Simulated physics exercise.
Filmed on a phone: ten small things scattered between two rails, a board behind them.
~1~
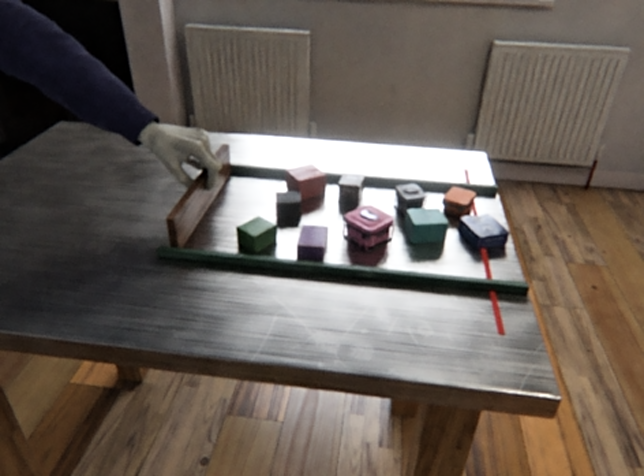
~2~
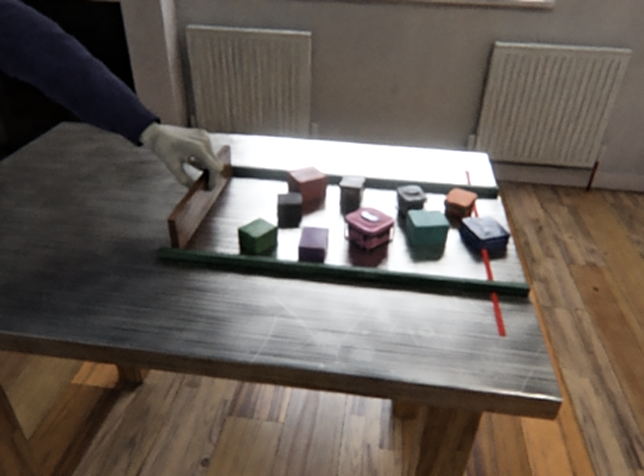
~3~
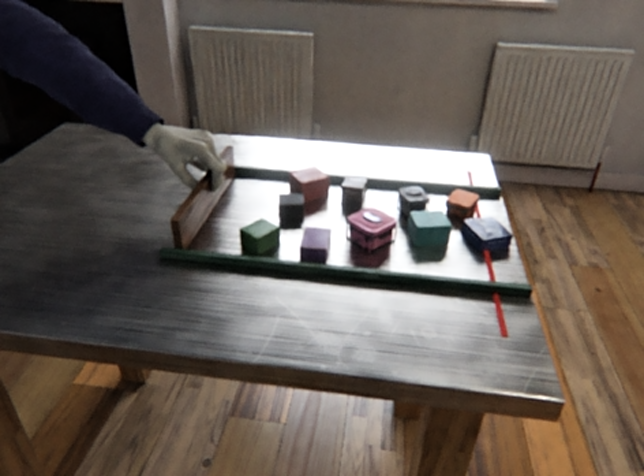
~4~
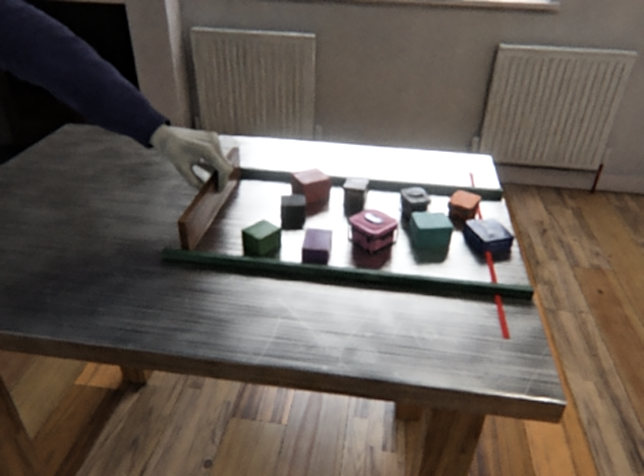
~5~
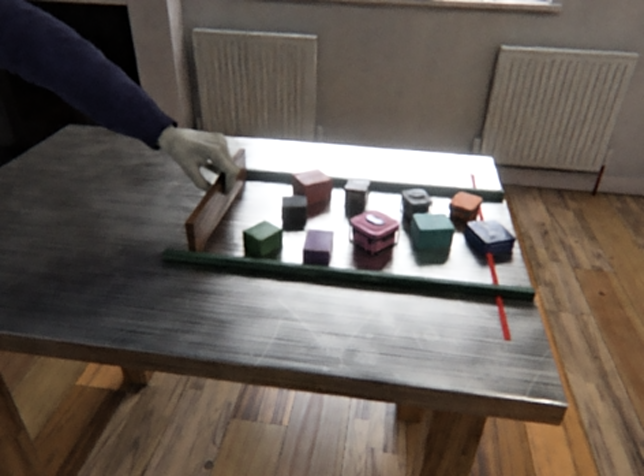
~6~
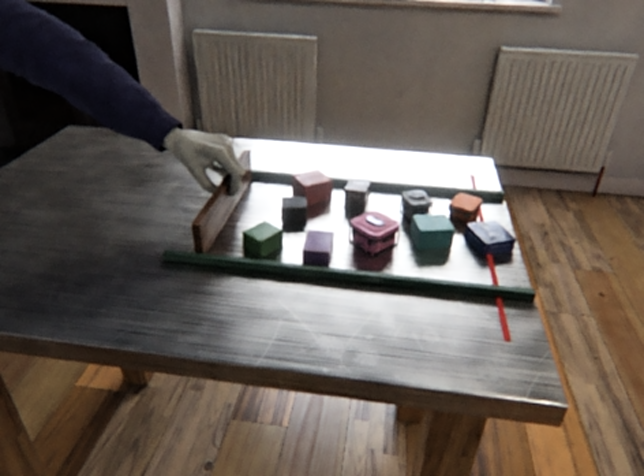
A gloved hand slides a wooden board slightly right between two rails toward scattered blocks.
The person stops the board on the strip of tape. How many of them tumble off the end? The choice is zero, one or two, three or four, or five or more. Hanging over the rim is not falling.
The number that fall off is five or more.
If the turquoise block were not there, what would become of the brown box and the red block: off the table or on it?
The brown box goes over, the red block holds on.
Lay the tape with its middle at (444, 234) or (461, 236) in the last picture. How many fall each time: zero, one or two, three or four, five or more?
The falls would be one to two; three to four.
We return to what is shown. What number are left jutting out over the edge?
1 of them.
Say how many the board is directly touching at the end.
That makes 3.
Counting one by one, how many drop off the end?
In all, 7 of them.
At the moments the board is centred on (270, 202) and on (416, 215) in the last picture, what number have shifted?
By then 1, and 10.
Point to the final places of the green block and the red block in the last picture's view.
About (508, 262), and the other about (500, 209).
Soon after, none off yet; blue box at rest near (489, 237); orange case at rest near (465, 209); turquoise block at rest near (432, 232).
After that, none off yet; blue box displaced a little near (512, 237); orange case displaced about its own width near (491, 209); turquoise block displaced about its own width near (479, 235).
In the end, the number that fall off is five or more; gone, purple block, brown box, pink case, grey case, turquoise block, orange case and blue box.
